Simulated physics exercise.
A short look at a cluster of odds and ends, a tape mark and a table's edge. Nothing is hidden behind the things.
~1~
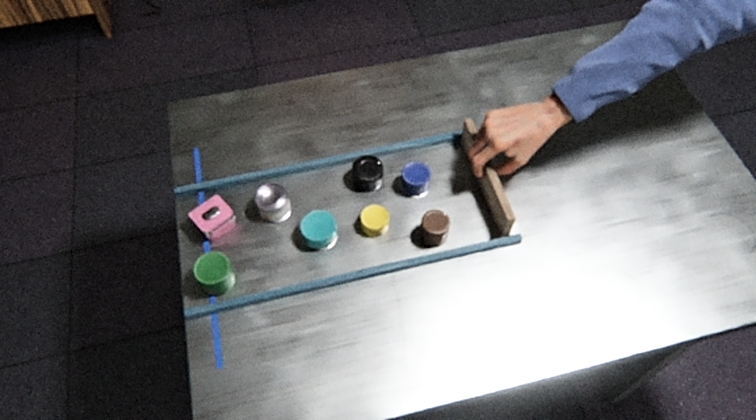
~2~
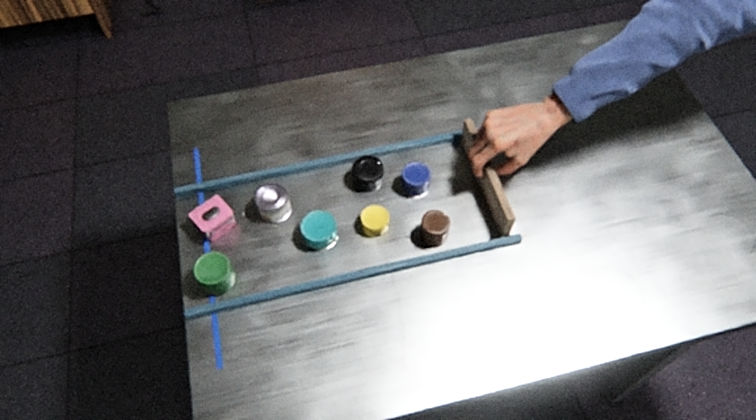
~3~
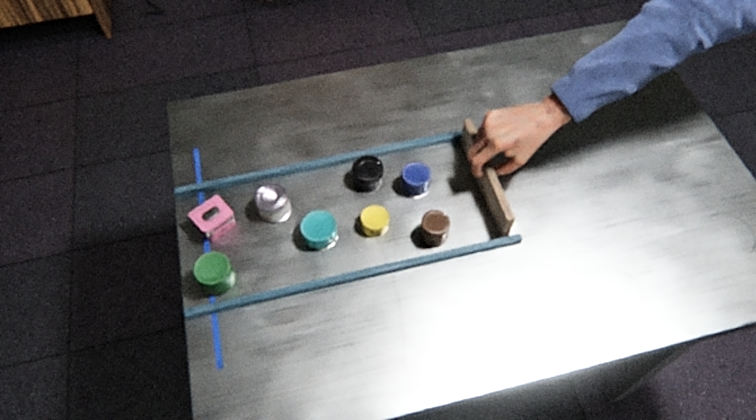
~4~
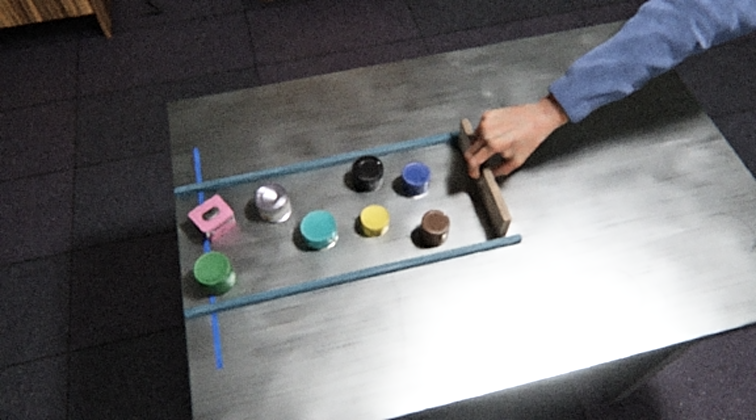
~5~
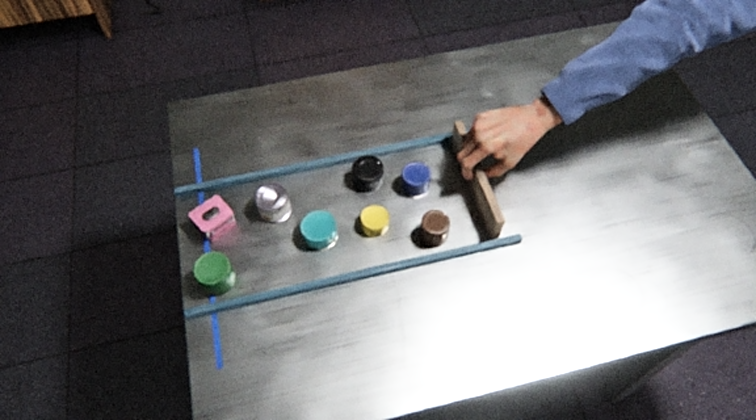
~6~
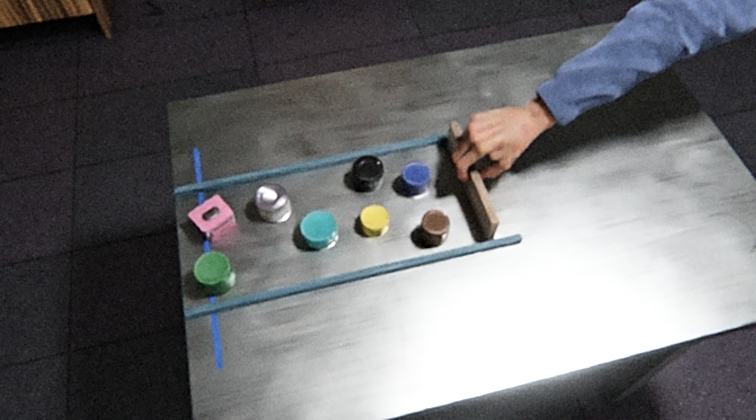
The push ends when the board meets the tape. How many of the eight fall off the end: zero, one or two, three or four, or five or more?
Here the number that fall off is three or four.
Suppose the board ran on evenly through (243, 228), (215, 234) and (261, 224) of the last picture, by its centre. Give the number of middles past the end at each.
In that order 1, 4 and 0.
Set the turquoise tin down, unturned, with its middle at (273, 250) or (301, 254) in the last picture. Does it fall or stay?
The turquoise tin falls; falls.
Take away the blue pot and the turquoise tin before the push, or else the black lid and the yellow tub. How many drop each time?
First 2, then 2.
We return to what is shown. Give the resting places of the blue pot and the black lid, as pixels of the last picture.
The blue pot at (188, 232), the black lid at (184, 203).
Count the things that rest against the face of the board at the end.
4 of them.
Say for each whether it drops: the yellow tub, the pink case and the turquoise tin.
The yellow tub does not fall, the pink case is lost, the turquoise tin falls.
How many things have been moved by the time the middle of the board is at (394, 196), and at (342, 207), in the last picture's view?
The counts are 3 and 5.
Soon after, none off yet; green tub at rest near (215, 274); pink case at rest near (213, 219); white tin at rest near (273, 203).
In the end, the number that fall off is three or four; gone, turquoise tin, white tin, pink case and green tub.
